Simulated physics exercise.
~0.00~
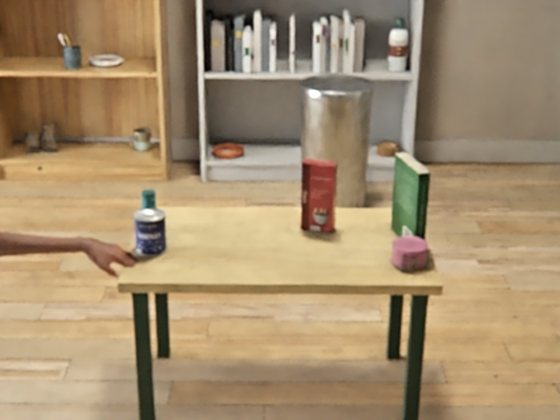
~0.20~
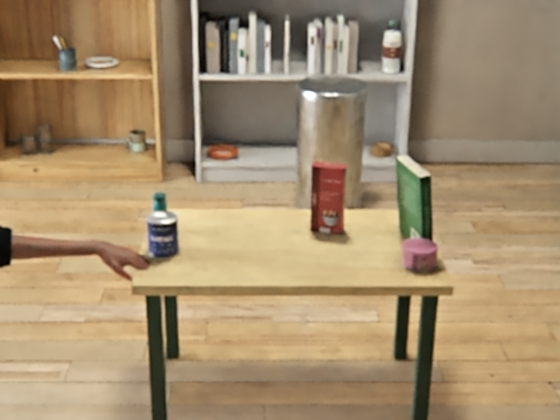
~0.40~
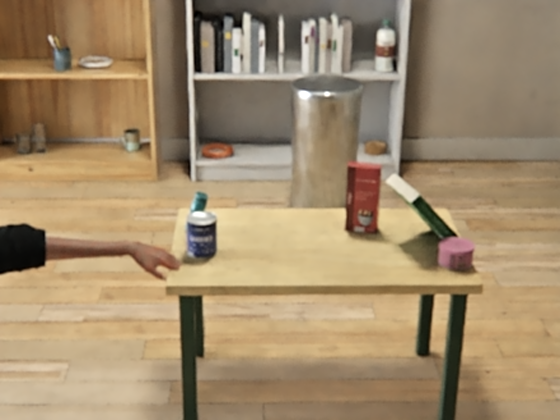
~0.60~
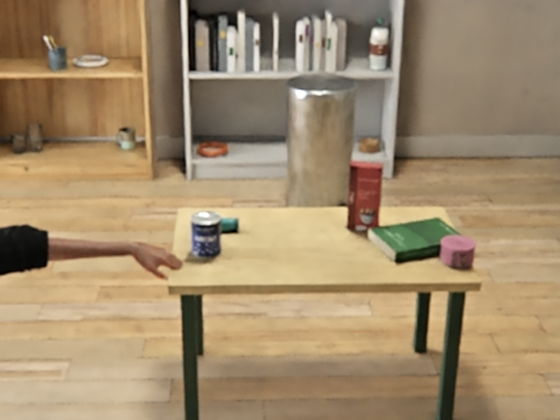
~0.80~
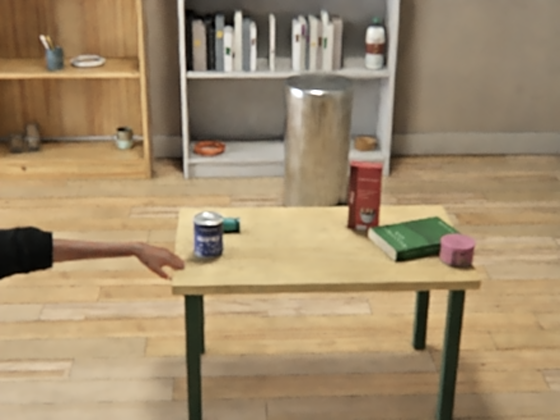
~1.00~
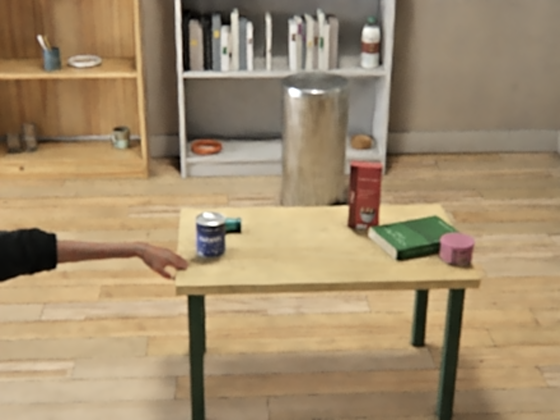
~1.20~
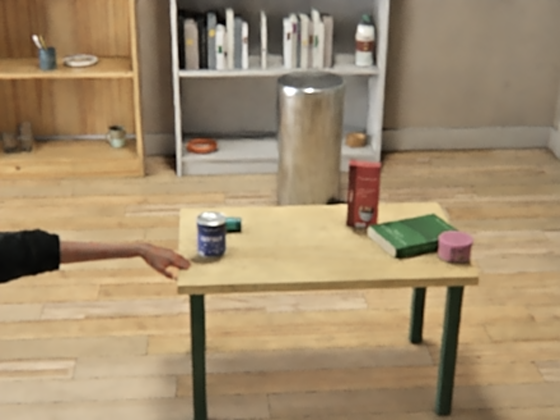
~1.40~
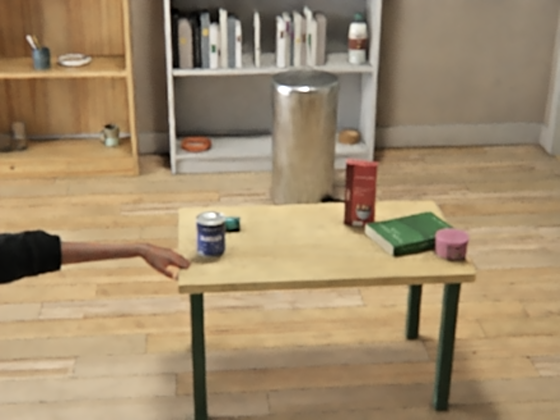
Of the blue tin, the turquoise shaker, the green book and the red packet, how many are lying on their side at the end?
Two of them are lying on their side at the end, the turquoise shaker and the green book.
